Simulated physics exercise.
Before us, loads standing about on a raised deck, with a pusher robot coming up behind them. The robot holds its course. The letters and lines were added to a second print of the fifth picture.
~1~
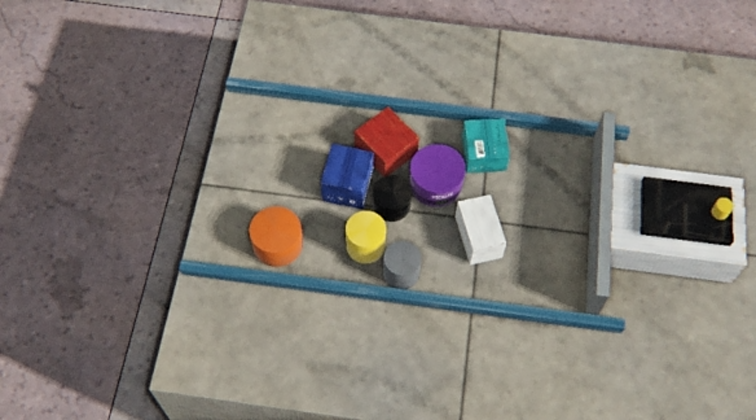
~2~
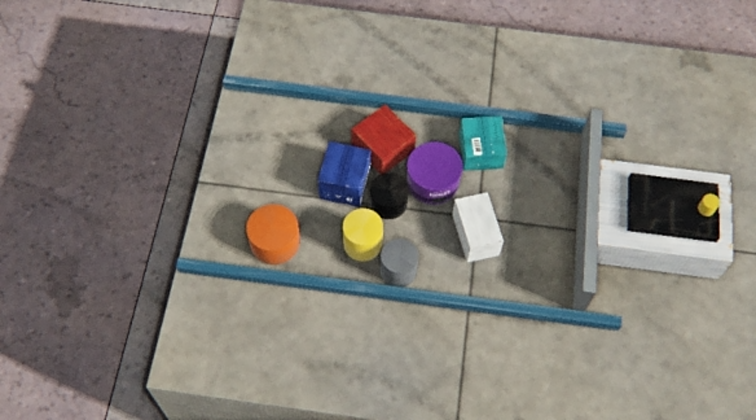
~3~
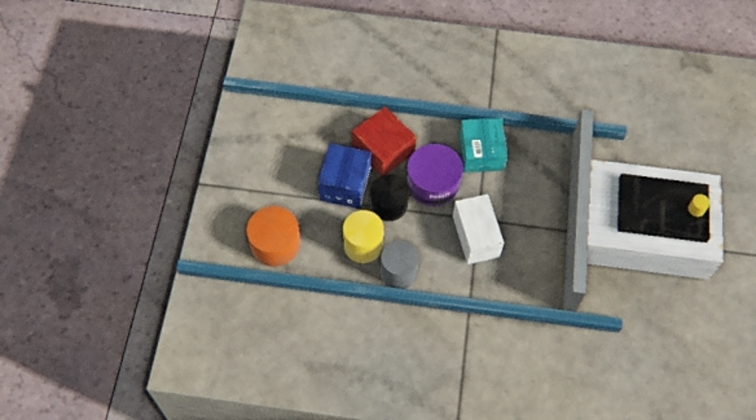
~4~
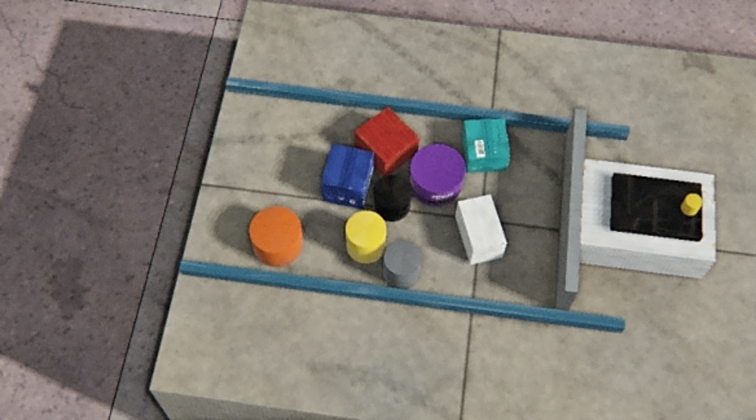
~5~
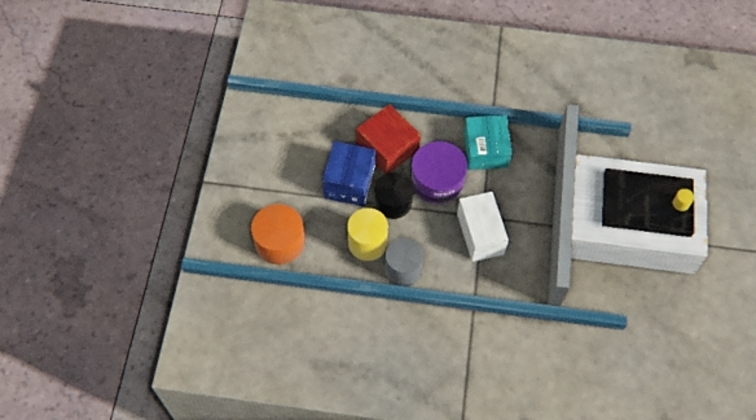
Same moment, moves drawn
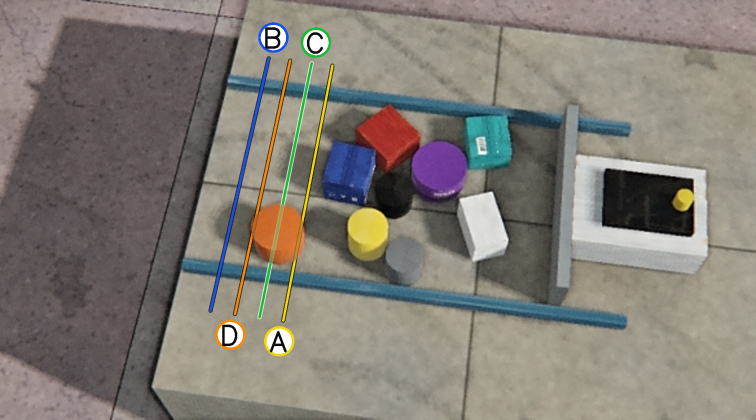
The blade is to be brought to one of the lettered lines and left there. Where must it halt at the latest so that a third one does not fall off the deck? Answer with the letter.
As far as mark C.
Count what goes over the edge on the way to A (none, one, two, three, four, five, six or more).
The count is none.
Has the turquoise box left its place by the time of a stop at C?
By then, yes.
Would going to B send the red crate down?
Yes.
On the marked copy, A at (310, 184); B at (242, 176); C at (287, 182); D at (264, 179).
Following C. Soon after the start, robot (539, 188); turquoise box (444, 132); black canister (388, 198).
Later, robot (437, 175); orange canister (253, 234); blue box (277, 169).
In the end, robot (360, 166); blue box over the edge; orange canister over the edge; two fallen.
As for the rest, A is within the limit but short; B drops five; D drops three.
